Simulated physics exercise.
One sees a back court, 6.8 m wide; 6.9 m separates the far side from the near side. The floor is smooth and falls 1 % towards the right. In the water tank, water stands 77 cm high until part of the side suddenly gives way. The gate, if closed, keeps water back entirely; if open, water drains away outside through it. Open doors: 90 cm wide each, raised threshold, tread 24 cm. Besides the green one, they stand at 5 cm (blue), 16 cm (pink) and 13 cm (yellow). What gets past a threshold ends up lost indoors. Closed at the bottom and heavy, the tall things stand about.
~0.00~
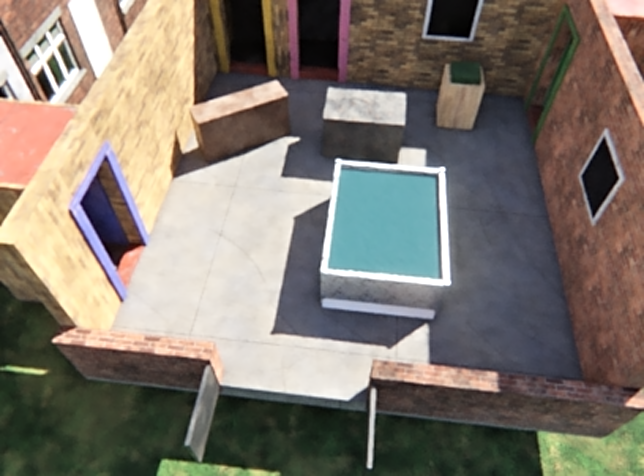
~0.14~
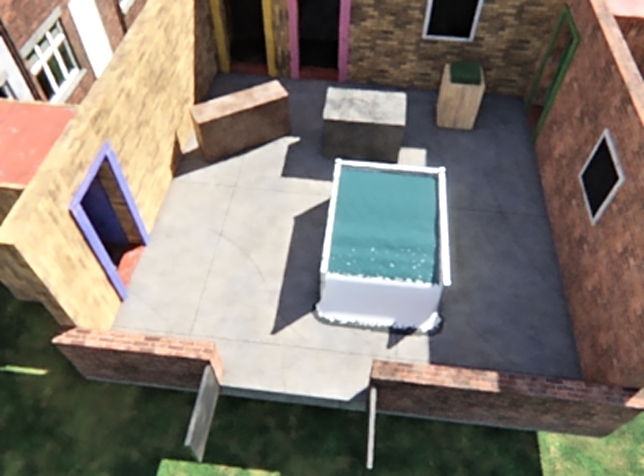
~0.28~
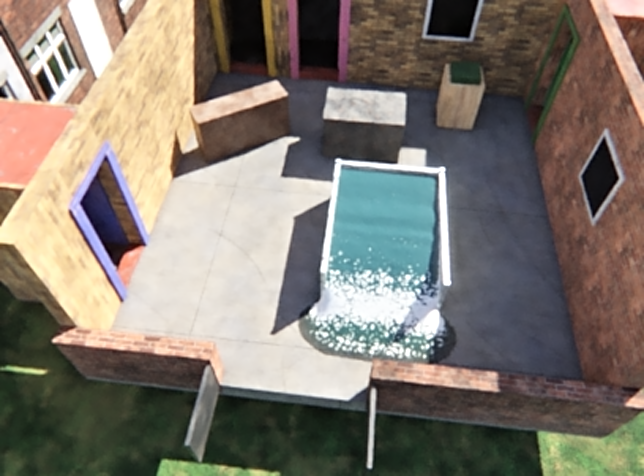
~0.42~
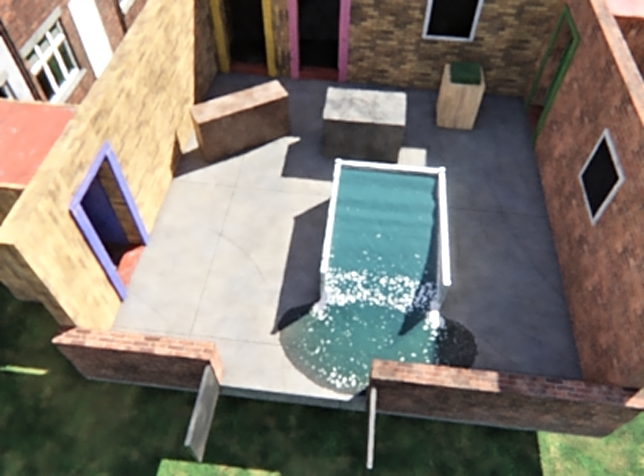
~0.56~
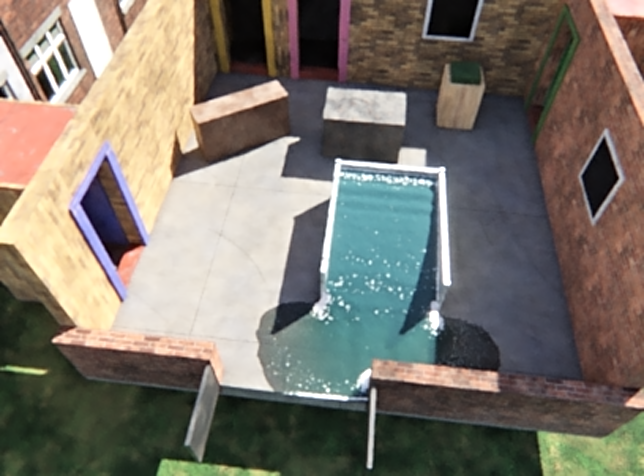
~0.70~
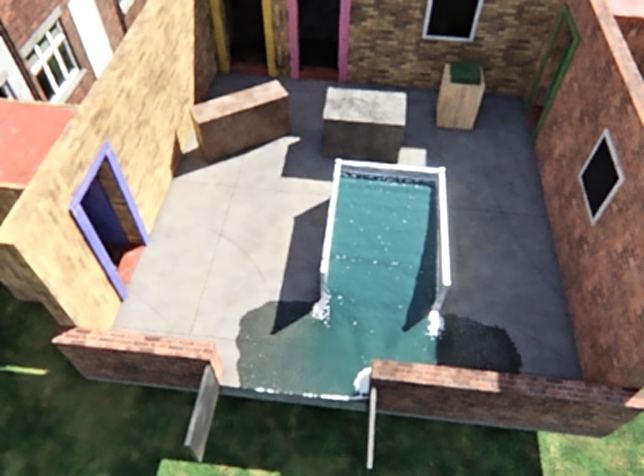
The footage shows a walled brick courtyard with a water tank, whose near side opens so that water pours out in a white, foaming rush, then spreads across the grey floor along the low front wall and gate.
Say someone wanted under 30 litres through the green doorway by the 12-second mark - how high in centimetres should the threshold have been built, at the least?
They should have built it at least 7.5 cm high.
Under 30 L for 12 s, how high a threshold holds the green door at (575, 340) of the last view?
Roughly 22 cm, give or take.
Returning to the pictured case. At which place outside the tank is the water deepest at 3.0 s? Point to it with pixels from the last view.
(581, 410).
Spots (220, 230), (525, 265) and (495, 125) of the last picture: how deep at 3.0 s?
In that order: 0, 9 and 0 cm.
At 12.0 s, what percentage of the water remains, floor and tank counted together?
Roughly 50 per cent of the water.
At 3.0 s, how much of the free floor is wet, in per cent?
Around 25 per cent of the free floor.
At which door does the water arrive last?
Last in order comes the yellow door.
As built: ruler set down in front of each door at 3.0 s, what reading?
Blue door 0 cm, pink door 0 cm, yellow door 0 cm, green door 0 cm.
After 1.4 s water covers 15 % of the floor, deepest (51 cm) near (394, 375); it has not reached the green door.
After 3.0 s water covers 25 % of the floor, deepest (32 cm) near (581, 410); it has not reached the green door.
After 12.0 s water covers 75 % of the floor; 7 cm at the green door, 0 litres in over its 18 cm threshold.
At the green door as built, the water arrived by 3.4 s and peaked near 12 cm at 7.0 s.
Run again over the same 12 s with other heights there, 45 litres in over 6.5 cm, 14 litres over 9 cm. The limit of 30 litres is kept from about 7.5 cm up.
